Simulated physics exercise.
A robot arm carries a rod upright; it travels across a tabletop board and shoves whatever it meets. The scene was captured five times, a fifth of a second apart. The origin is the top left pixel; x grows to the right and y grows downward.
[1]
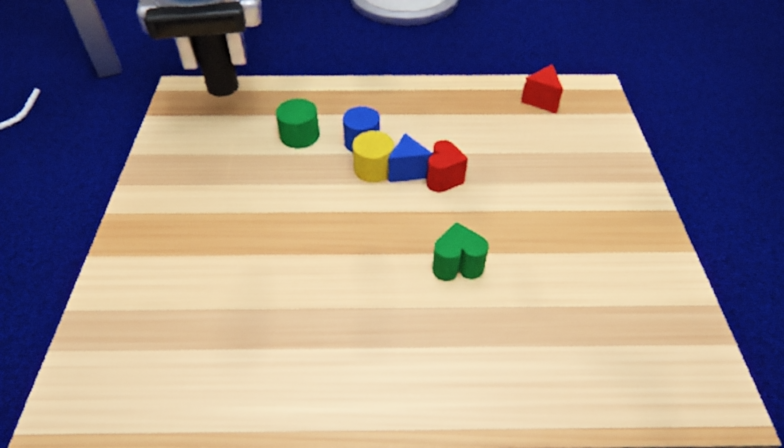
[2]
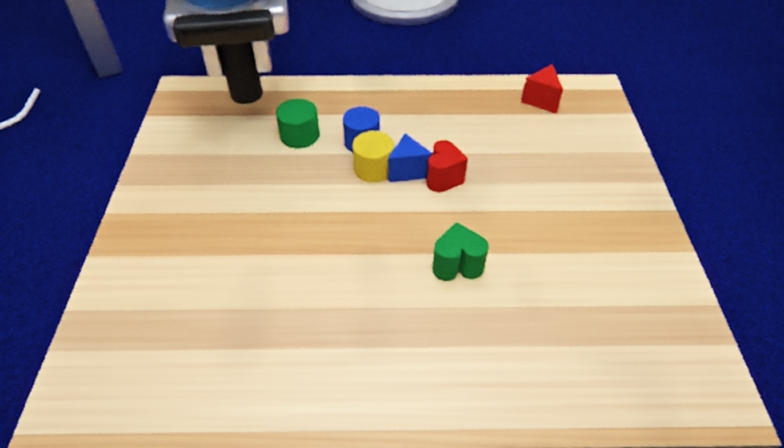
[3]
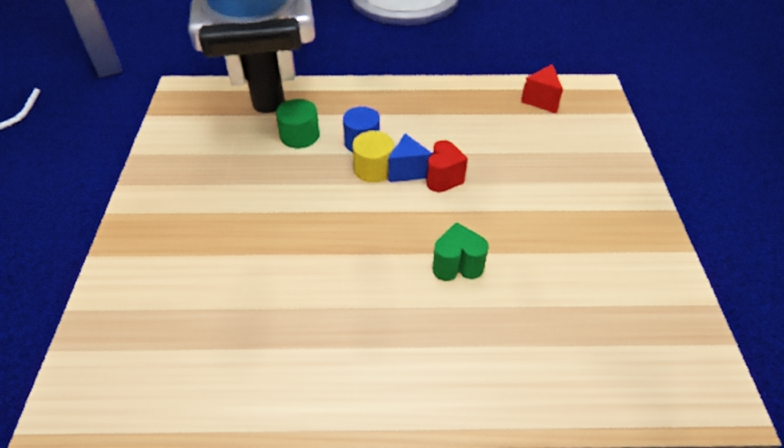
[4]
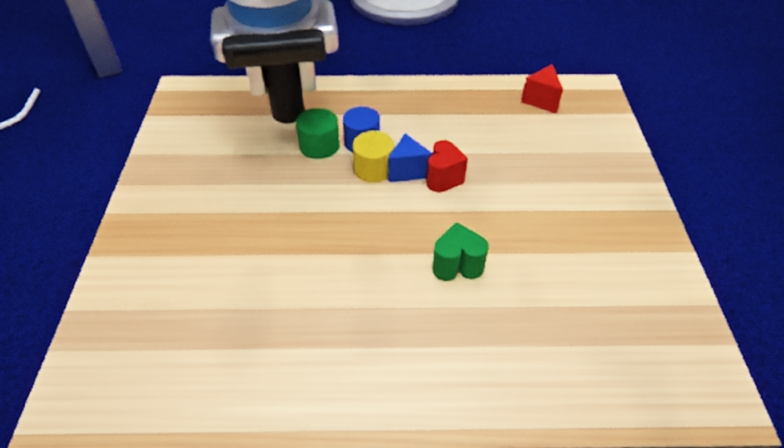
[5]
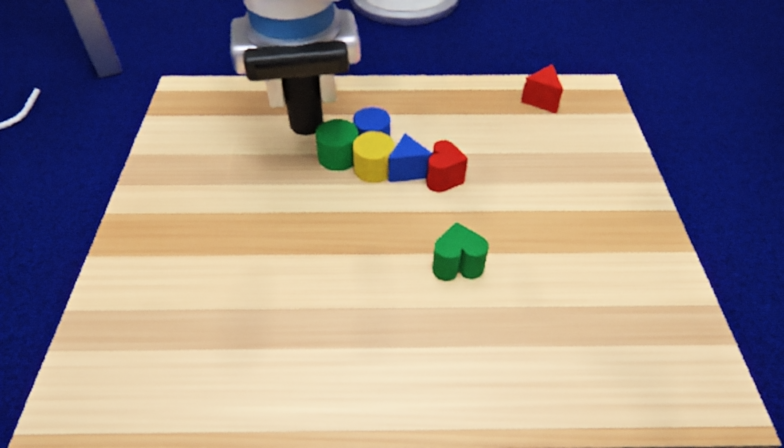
On a striped wooden board against blue cloth, a black rod on a robotic arm moves right and slightly down toward a green cylinder while the other coloured blocks sit still. The rod then pushes the green cylinder right, beside the yellow one, and the blue cylinder shifts slightly right.
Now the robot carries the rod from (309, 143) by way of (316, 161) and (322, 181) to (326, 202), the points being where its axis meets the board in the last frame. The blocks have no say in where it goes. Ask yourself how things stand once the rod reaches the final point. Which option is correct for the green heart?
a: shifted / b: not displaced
b: Not displaced.
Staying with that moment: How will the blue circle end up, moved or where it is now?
That block stays in place.
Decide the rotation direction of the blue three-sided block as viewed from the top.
Counterclockwise from above.
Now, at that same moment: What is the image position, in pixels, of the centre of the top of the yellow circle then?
That would be at about pixel (403, 151).
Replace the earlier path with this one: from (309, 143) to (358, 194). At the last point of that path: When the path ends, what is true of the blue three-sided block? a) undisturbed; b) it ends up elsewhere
The one that fits is b, it ends up elsewhere.
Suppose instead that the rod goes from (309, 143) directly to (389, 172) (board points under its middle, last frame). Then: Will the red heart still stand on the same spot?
No.
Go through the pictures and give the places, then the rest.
Rod's lower end at (223, 87); green circle at (296, 111); blue circle at (361, 117); yellow circle at (373, 144); blue three-sided block at (409, 148); green heart at (461, 242), in the first picture.
Rod at (247, 95); blocks still, in the second picture.
Rod at (269, 104); blocks still, in the third picture.
Rod at (289, 114); green circle at (317, 121), in the fourth picture.
Rod at (307, 125); green circle at (336, 132); blue circle at (372, 118); yellow circle at (374, 144); blue three-sided block at (409, 148); green heart at (461, 242), in the fifth picture.
What follows on the original path. Halfway along, rod at (317, 153); green circle at (356, 149); yellow circle at (399, 152); blue three-sided block at (433, 156), turned 20° anticlockwise.
At the end, rod at (324, 184); green circle at (360, 157); blue circle still; yellow circle at (403, 151); blue three-sided block at (437, 157), turned 20° anticlockwise; green heart still.
